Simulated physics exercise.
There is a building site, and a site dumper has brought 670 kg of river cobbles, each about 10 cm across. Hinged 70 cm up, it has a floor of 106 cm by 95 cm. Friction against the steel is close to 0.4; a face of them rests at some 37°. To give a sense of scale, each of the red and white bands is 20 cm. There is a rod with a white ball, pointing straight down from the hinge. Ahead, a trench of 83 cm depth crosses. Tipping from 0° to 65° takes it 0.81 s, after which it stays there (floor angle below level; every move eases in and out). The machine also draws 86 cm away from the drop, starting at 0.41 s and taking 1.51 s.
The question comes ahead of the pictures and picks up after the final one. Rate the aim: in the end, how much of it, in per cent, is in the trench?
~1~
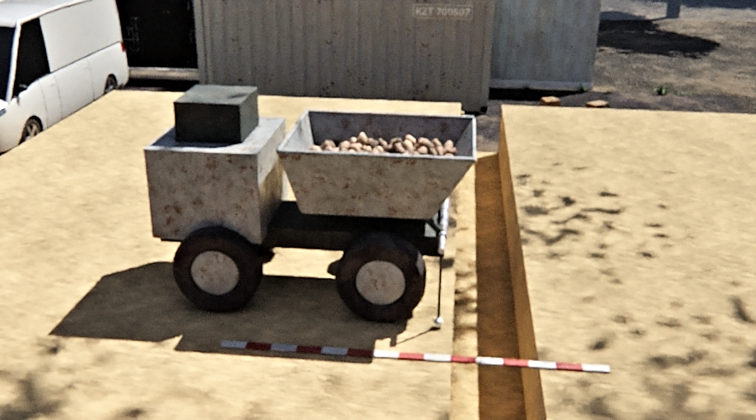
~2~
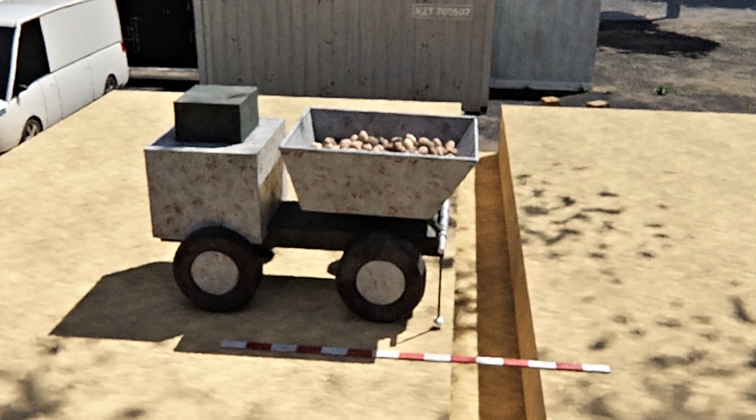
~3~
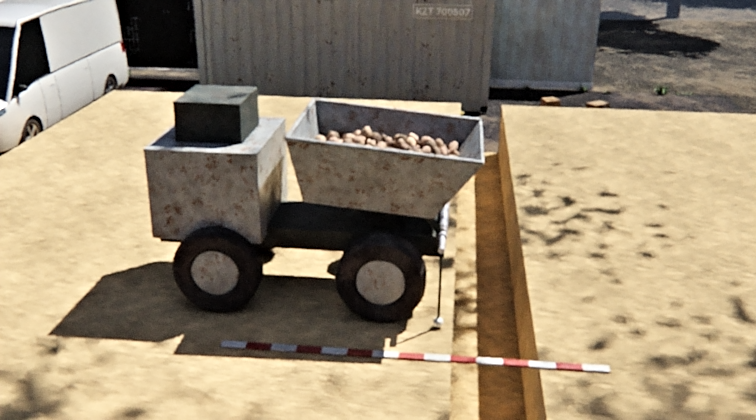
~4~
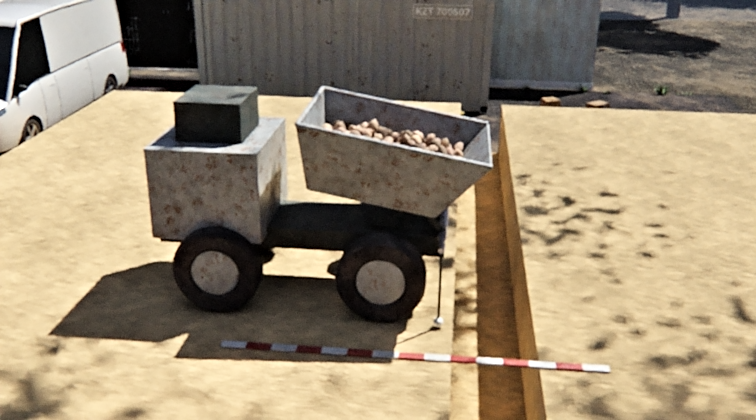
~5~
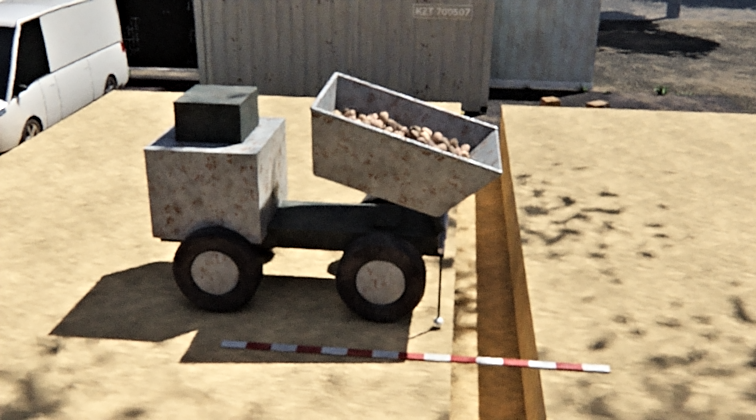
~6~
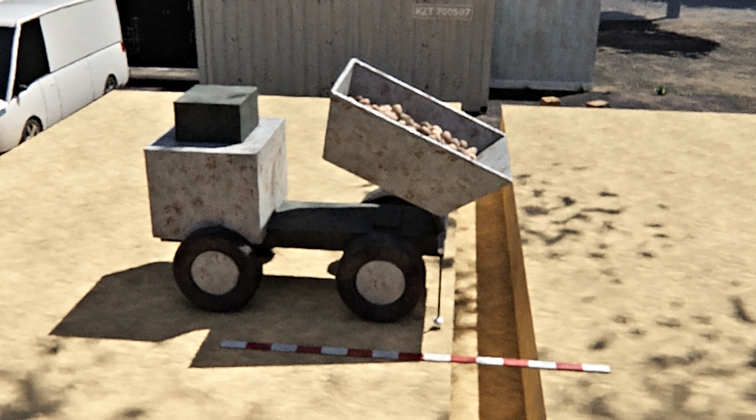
Near 25 per cent.
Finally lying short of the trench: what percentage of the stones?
Load fraction: Approx. 5 %.
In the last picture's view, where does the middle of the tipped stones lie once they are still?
Near (552, 294).
A little later the floor is at 55°; 100 % in the skip; the foremost stones are at (508, 196).
Then the floor is at 65°; 91 % in the skip, 4 % in the trench, 6 % past the trench; the foremost stones are at (562, 239).
Later still the floor is at 65°; 27 % in the skip, 3 % short of the trench, 26 % in the trench, 44 % past the trench; the foremost stones are past the picture's edge.
In the end the floor is at 65°; 25 % in the skip, 3 % short of the trench, 27 % in the trench, 44 % past the trench; the foremost stones are past the picture's edge.
